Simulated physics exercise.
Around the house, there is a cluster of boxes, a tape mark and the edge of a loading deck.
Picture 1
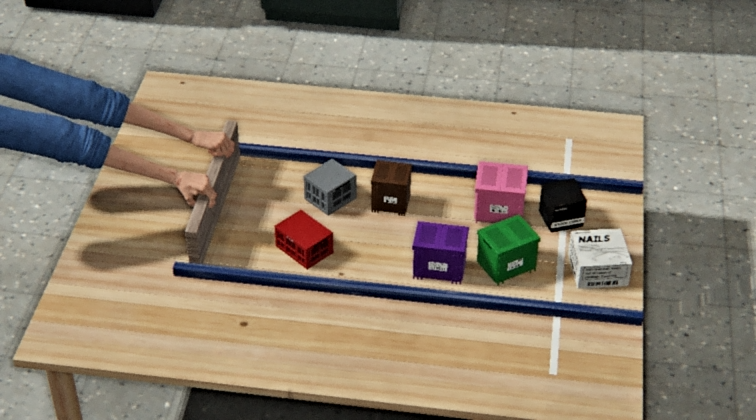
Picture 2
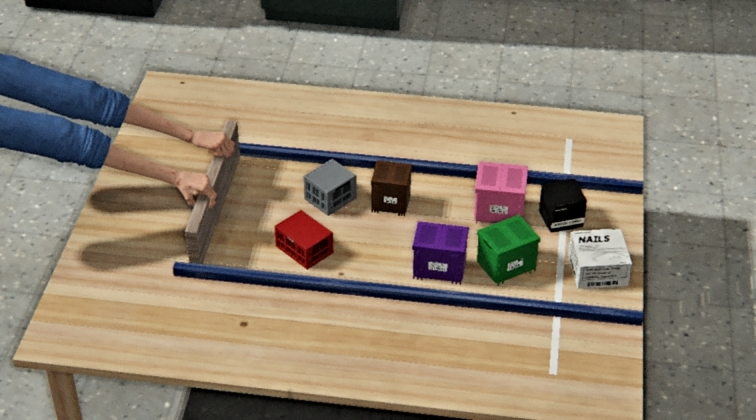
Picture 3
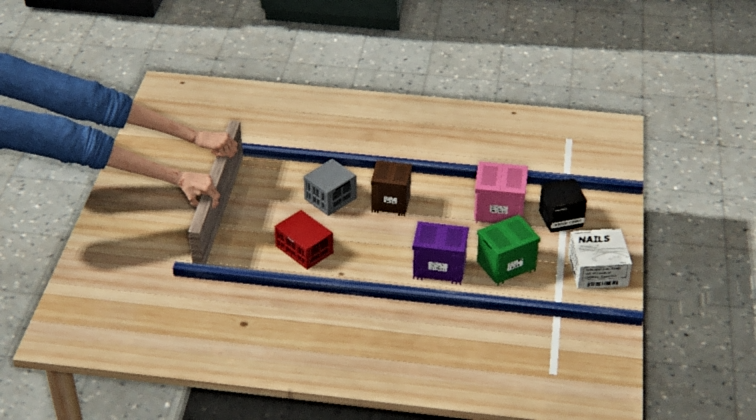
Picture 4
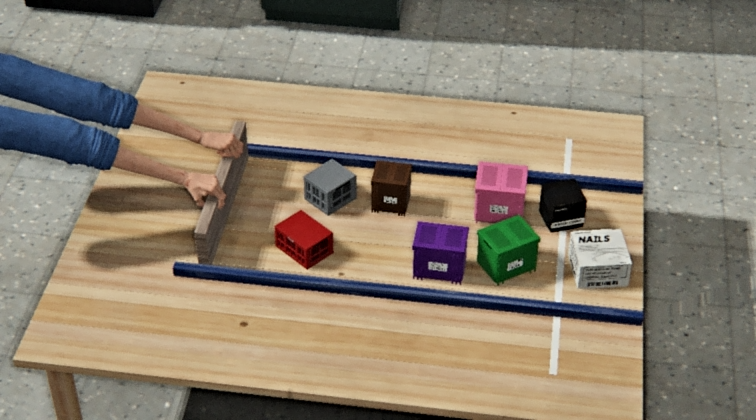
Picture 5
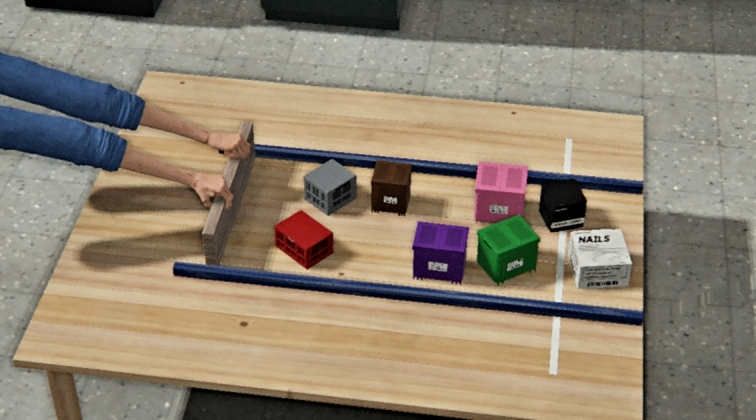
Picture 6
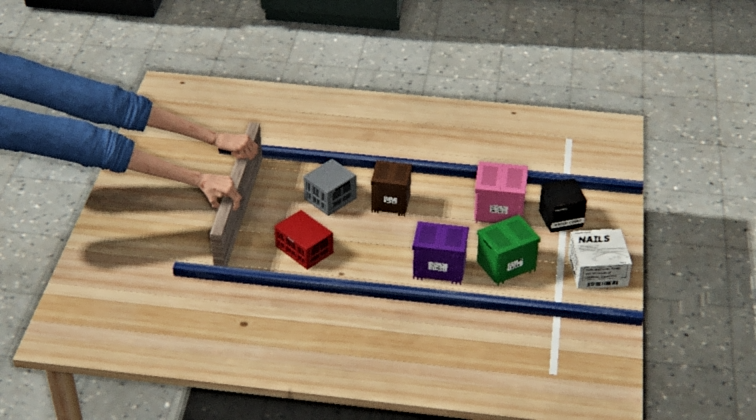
Two hands slide a wooden plank slightly right across a table toward several colourful boxes.
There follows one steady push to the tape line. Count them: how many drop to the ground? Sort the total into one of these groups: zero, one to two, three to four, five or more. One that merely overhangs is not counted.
It goes in the group three to four.
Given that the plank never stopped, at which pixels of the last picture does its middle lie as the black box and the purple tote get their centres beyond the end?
First near (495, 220), second near (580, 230).
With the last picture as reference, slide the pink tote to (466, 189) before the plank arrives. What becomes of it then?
In that case it leaves the top.
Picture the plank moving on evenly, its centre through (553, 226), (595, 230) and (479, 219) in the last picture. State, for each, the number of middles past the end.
That makes 3, 6, 0.
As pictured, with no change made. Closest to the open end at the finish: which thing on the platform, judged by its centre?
It's the green tote that is foremost.
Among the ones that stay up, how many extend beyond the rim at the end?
Tally: 2.
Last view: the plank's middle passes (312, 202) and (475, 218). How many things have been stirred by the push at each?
It comes to 2 for the first spot, 8 for the other.
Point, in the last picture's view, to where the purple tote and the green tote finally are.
I'd put one close to (624, 285) and the other close to (643, 254).
Soon after, none off yet; white box at rest near (599, 259); black box at rest near (563, 206); green tote at rest near (508, 251).
At rest, the number that fall off is three or four; fallen, pink tote, black box and white box.
